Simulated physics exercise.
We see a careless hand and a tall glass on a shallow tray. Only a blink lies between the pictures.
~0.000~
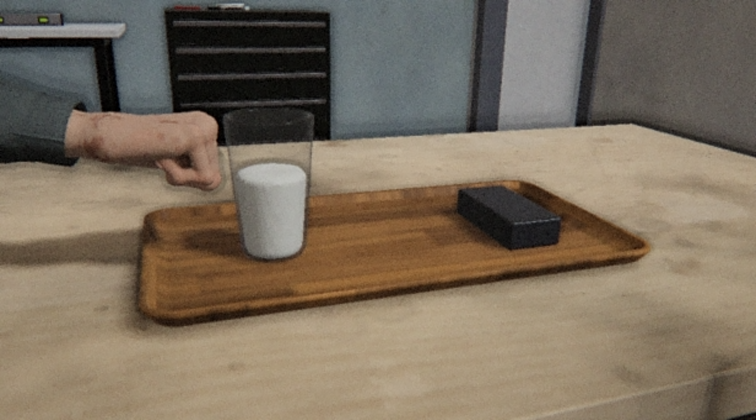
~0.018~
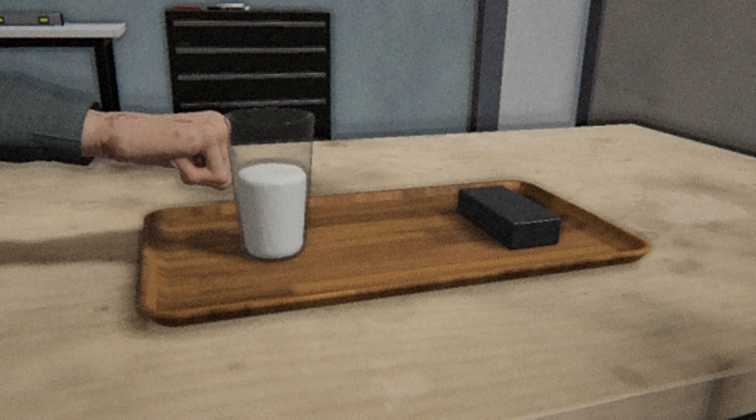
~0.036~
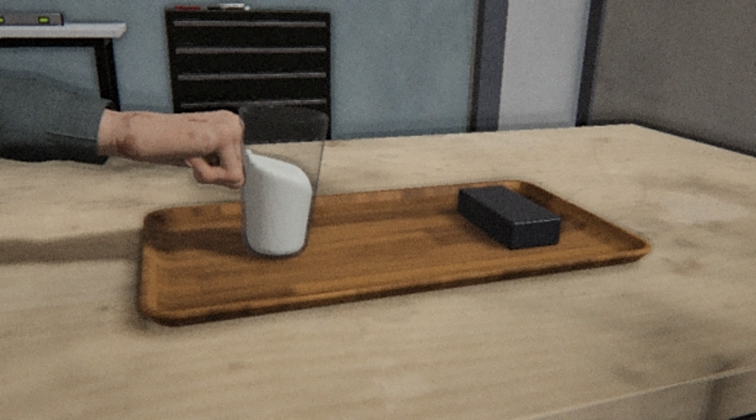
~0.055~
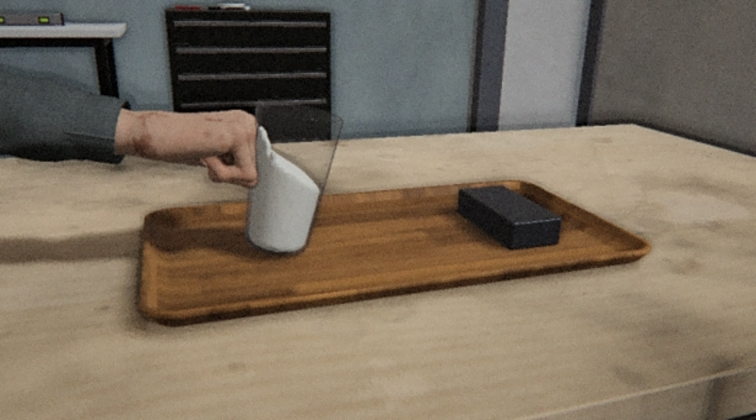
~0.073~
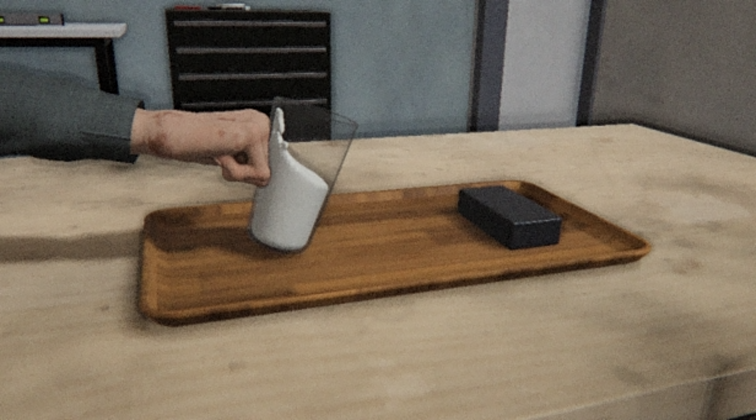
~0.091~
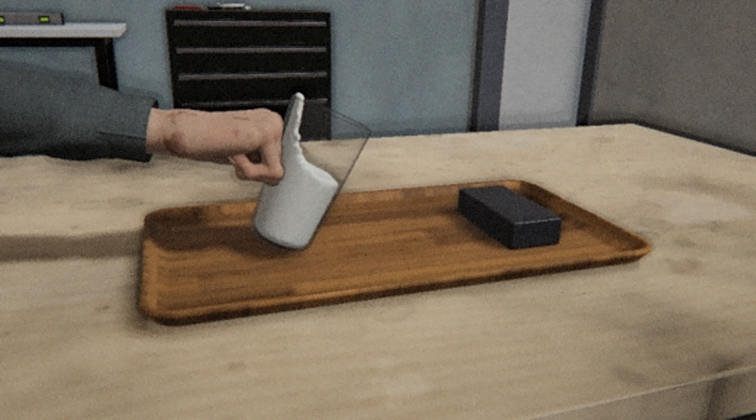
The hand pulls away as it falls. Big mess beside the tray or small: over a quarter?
In the end three quarters and more stay on the tray.
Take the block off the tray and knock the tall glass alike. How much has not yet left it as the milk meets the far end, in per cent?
Some 55 per cent.
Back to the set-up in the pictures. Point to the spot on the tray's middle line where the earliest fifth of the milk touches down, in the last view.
Roughly at (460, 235).
A moment on, the tall glass lies on its side and 99 per cent is in the glass, 0 on the tray and 1 above or beyond its rim.
Next, the tall glass lies on its side and 57 per cent is in the glass, 29 on the tray and 14 above or beyond its rim.
Then the tall glass lies on its side and 31 per cent is in the glass, 41 on the tray and 28 above or beyond its rim.
Later the tall glass lies on its side and 17 per cent is in the glass, 67 on the tray and 16 above or beyond its rim.
Finally, 84 per cent is held by tray and glass, 16 is off the tray.
